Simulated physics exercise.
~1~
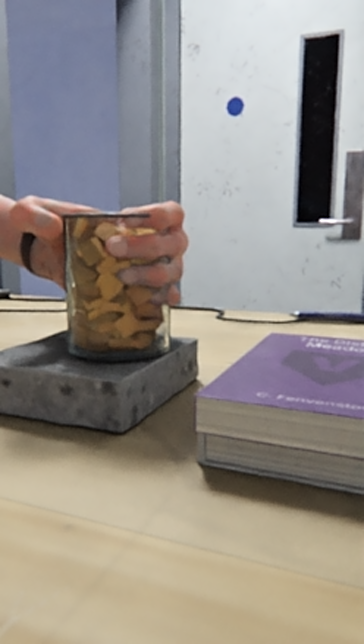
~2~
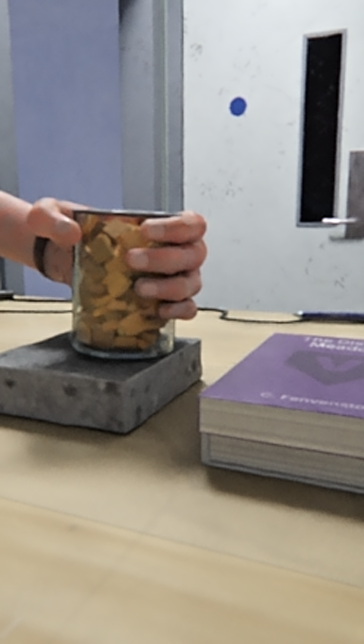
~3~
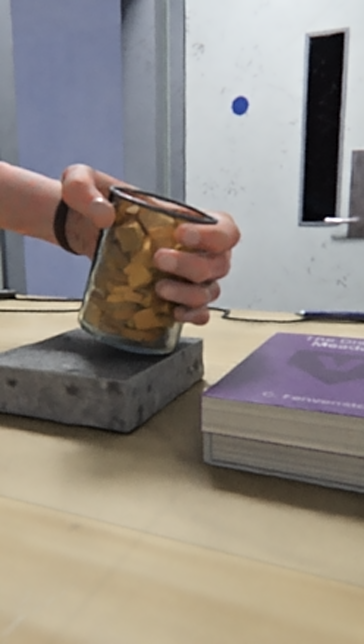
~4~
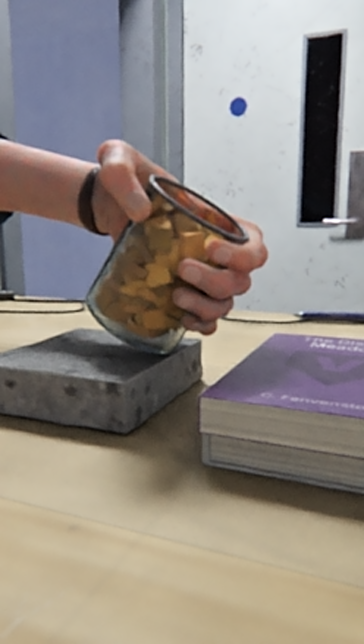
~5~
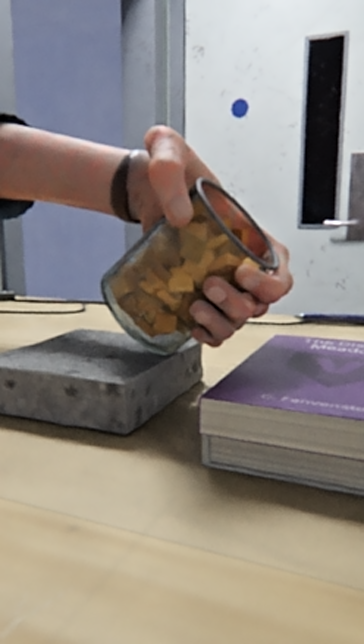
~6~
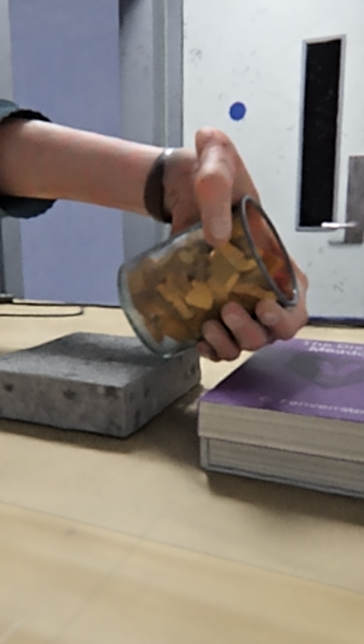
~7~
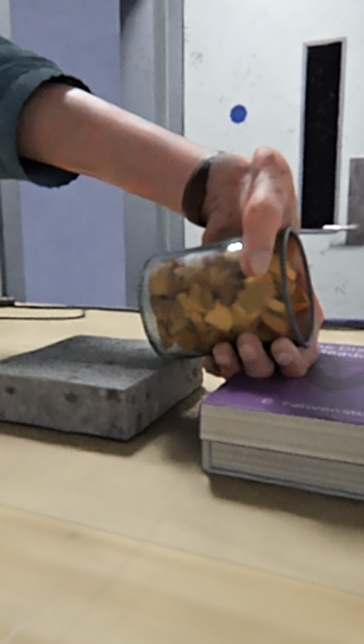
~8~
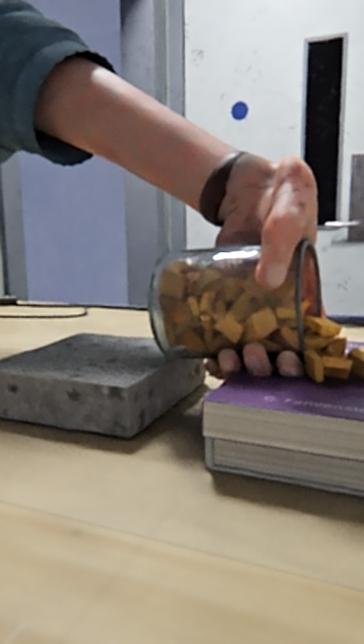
The clip shows a hand lifting an open clear glass of yellowish-brown cereal squares from a grey block and tipping it rightward toward a purple-covered book pile. The glass ends nearly horizontal, its rim over the books, as a few squares spill onto the top cover.
